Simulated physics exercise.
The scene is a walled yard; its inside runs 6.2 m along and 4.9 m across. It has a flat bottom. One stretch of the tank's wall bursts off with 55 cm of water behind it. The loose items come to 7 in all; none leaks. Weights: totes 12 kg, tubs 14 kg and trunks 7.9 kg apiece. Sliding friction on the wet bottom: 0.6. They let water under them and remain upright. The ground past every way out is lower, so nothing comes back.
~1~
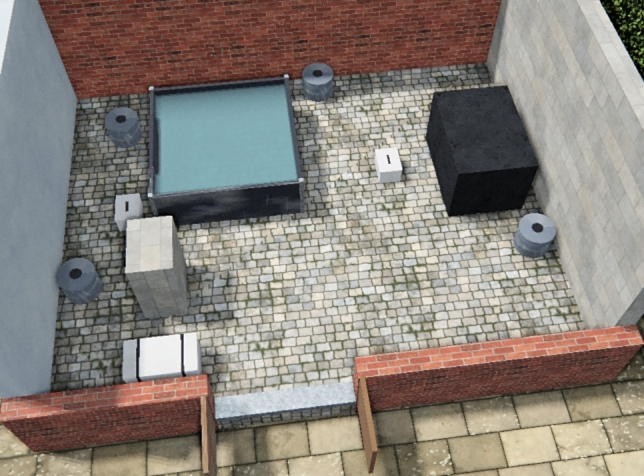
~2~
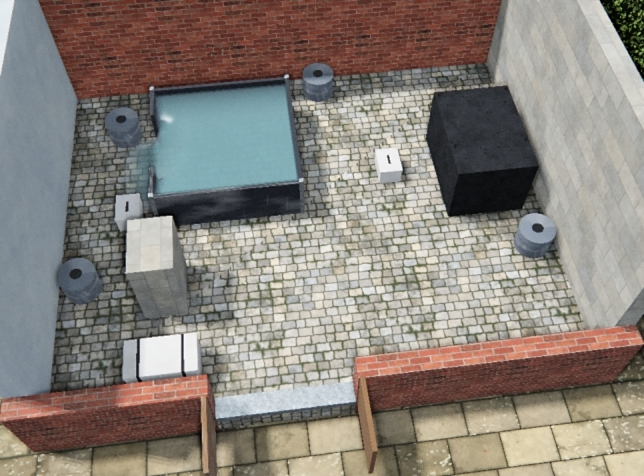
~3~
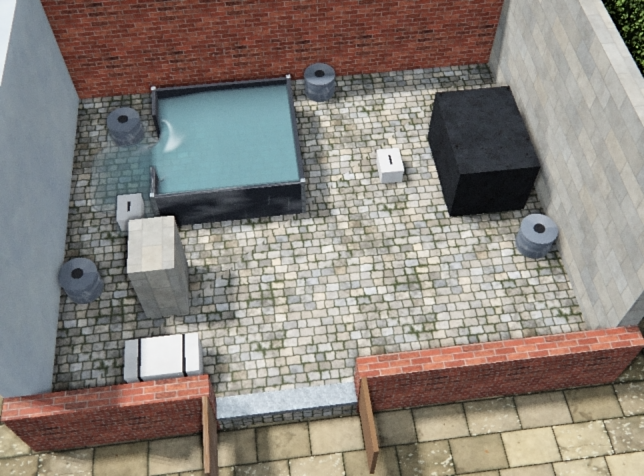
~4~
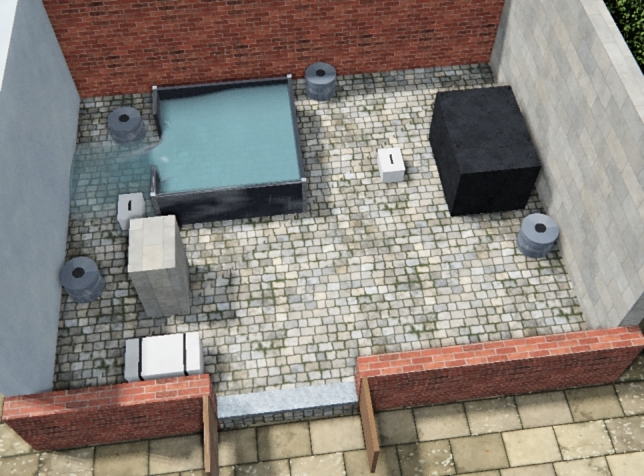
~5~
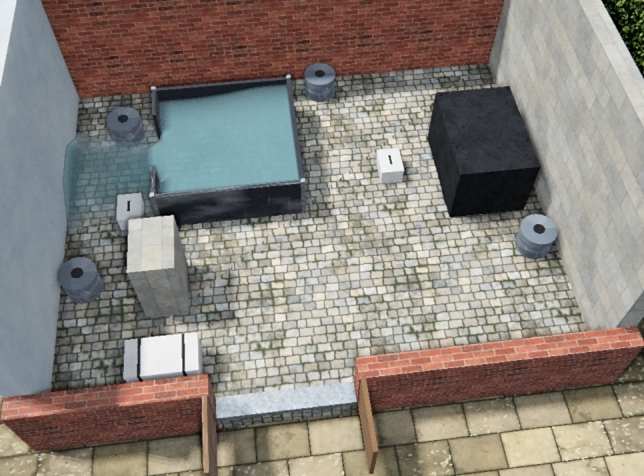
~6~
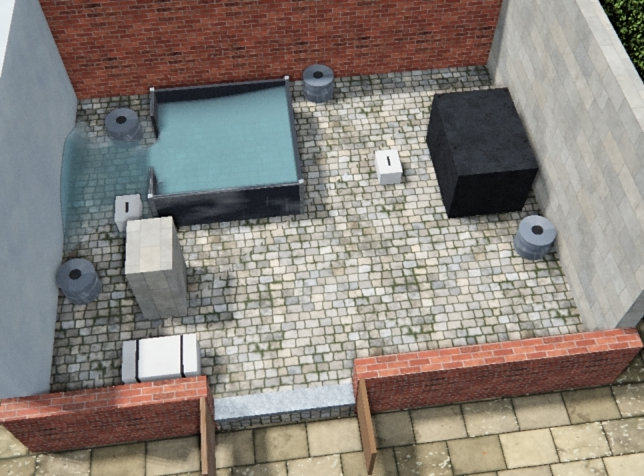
At the start, a square tank full of blue-green water stands in a walled, cobbled yard among grey round objects, pale boxes and a large black block. Water then pours out through the tank's left side, spreads across the cobbles and reaches the left wall, while the surrounding objects stay put.
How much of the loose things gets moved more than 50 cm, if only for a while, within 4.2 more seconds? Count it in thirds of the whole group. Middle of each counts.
Between one and two thirds of the group.
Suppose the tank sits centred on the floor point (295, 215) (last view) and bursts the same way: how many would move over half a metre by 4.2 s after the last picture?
In that case the number is 5.
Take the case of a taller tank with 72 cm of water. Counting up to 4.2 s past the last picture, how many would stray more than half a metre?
Count: 3.
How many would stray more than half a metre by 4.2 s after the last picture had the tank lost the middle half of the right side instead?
Then it comes to 2 of them.
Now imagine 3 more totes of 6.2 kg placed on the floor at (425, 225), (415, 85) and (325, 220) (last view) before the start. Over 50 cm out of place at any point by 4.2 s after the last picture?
Within it, beyond it, within it.
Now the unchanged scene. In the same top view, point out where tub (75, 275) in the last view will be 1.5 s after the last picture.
Estimated pixel: Around (112, 352).
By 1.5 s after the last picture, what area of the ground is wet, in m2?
I'd estimate close to 10.5 m2.
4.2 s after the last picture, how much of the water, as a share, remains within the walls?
Close to 98 in a hundred parts remain.
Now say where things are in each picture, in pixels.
In the first picture, a tub at (121, 119), on the bottom; a tote at (389, 160) rests on the ground; water covers 3.3 m2; 0 of 7 have shifted.
In the second picture, a tub at (121, 119) rests on the ground; a tote at (389, 160), on the bottom; water covers 3.8 m2; 0 of 7 have shifted.
In the third picture, a tub at (123, 119), on the bottom; a tote at (390, 160), on the bottom; 4.3 m2 under water; 0 of 7 have shifted.
In the fourth picture, a tub at (124, 119) rests on the ground; a tote at (391, 159), on the bottom; 4.8 m2 under water; 0 of 7 have shifted.
In the fifth picture, a tub at (123, 119) rests on the ground; a tote at (390, 160), on the bottom; water covers 5.0 m2; 0 of 7 have shifted.
In the sixth picture, a tub at (121, 120) rests on the ground; a tote at (389, 161) rests on the ground; water covers 5.2 m2; 0 of 7 have shifted.
Then, 0.4 s after the last picture 0 of 7 are over 50 cm from their spots; 0 afloat.
Then, 1.5 s after the last picture 1 of 7 are over 50 cm from their spots; 0 afloat.
Then, 2.8 s after the last picture 3 of 7 are over 50 cm from their spots; 1 afloat.
Then, 4.2 s after the last picture 3 of 7 are over 50 cm from their spots, and 3 have been at some point; 1 afloat.
